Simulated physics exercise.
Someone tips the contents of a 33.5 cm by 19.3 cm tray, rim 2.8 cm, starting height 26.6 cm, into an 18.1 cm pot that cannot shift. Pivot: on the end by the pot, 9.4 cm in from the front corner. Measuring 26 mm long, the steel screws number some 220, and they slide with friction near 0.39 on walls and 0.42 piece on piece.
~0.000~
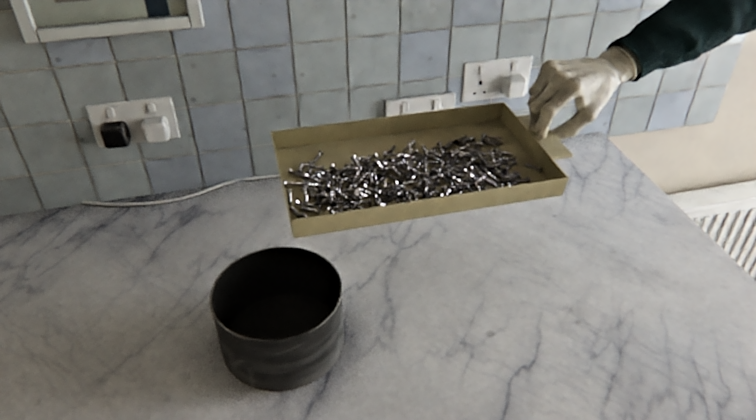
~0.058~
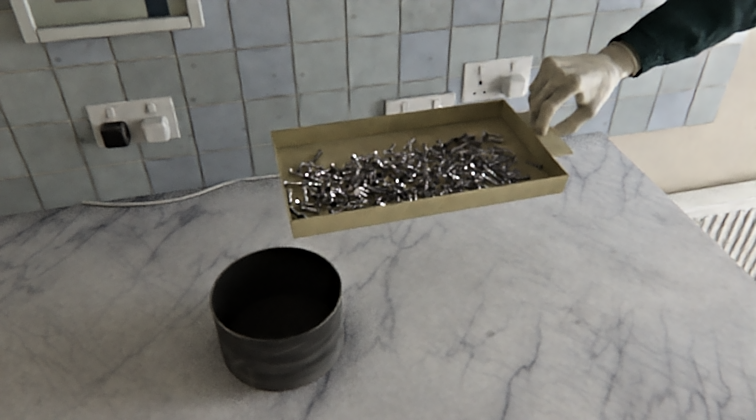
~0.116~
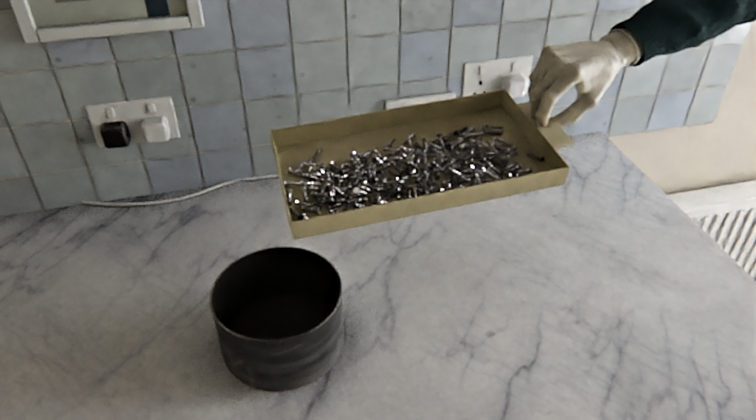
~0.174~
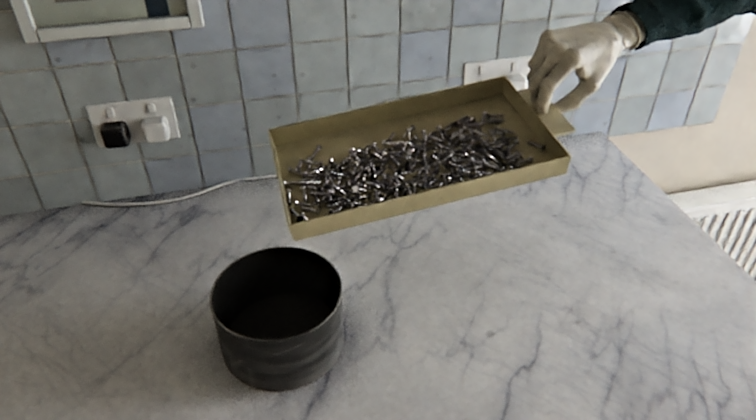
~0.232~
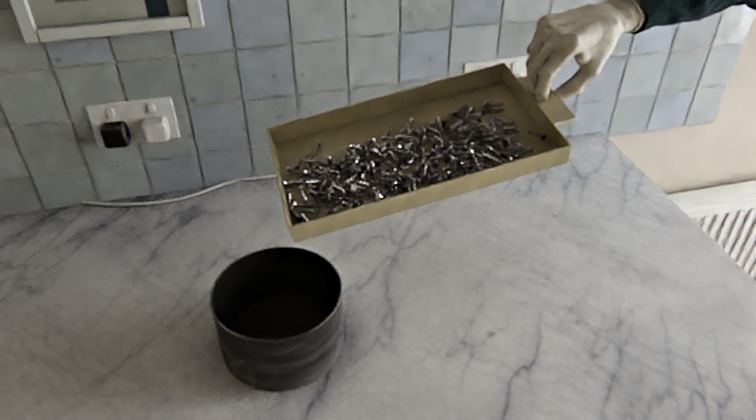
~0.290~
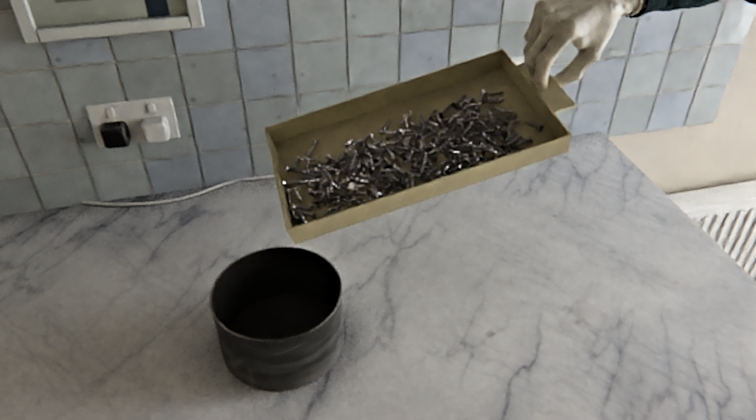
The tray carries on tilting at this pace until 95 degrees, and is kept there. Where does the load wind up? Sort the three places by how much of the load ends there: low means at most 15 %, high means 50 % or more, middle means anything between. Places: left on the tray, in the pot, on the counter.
Tray - low, pot - high, counter - middle.
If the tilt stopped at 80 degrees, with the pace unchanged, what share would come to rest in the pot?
45 percent.
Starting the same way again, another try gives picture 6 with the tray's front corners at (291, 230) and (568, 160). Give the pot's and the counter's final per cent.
That works out as pot 40 and counter 60.
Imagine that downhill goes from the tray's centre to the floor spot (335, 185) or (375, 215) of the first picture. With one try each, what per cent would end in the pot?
Approximately 90 percent, then 40 percent.
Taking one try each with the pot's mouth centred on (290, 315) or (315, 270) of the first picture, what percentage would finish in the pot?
That gives roughly 100 per cent and then 10 per cent.
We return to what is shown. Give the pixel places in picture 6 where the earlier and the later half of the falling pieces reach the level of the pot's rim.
The first half passes near (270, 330) and the second half near (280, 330).
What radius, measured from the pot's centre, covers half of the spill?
Some 18 centimetres.
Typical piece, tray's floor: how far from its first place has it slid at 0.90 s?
Roughly 11 cm.
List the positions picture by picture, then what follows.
Tray tilt 0 degrees, front corners at (292, 219) and (566, 177); middle of the pieces at (413, 177); pot at (276, 290), in the first frame.
Tray tilt 1 degrees, front corners at (292, 220) and (566, 174); middle of the pieces at (413, 176), in the second frame.
Tray tilt 4 degrees, front corners at (291, 221) and (567, 166), lowest corner left front; middle of the pieces at (413, 172), in the third frame.
Tray tilt 7 degrees, front corners at (290, 223) and (568, 155), lowest corner left front; middle of the pieces at (412, 166), in the fourth frame.
Tray tilt 11 degrees, front corners at (289, 226) and (568, 144), lowest corner left front; middle of the pieces at (411, 161), in the fifth frame.
Tray tilt 14 degrees, front corners at (289, 228) and (568, 134), lowest corner left front; middle of the pieces at (410, 156); pot at (276, 290). Its pace works out near 65 degrees a second, in the sixth frame.
After 0.90 s, tilt 53 degrees; the tray holds 100 %, the pot 0 %.
Then, at 1.30 s, tilt 78 degrees; the tray holds 80 %, the pot 10 %.
After 1.79 s, tilt 95 degrees; the tray holds 25 %, the pot 35 %.
By 3.1 s all is still; tray 0 %, pot 70 %, counter 30 %.
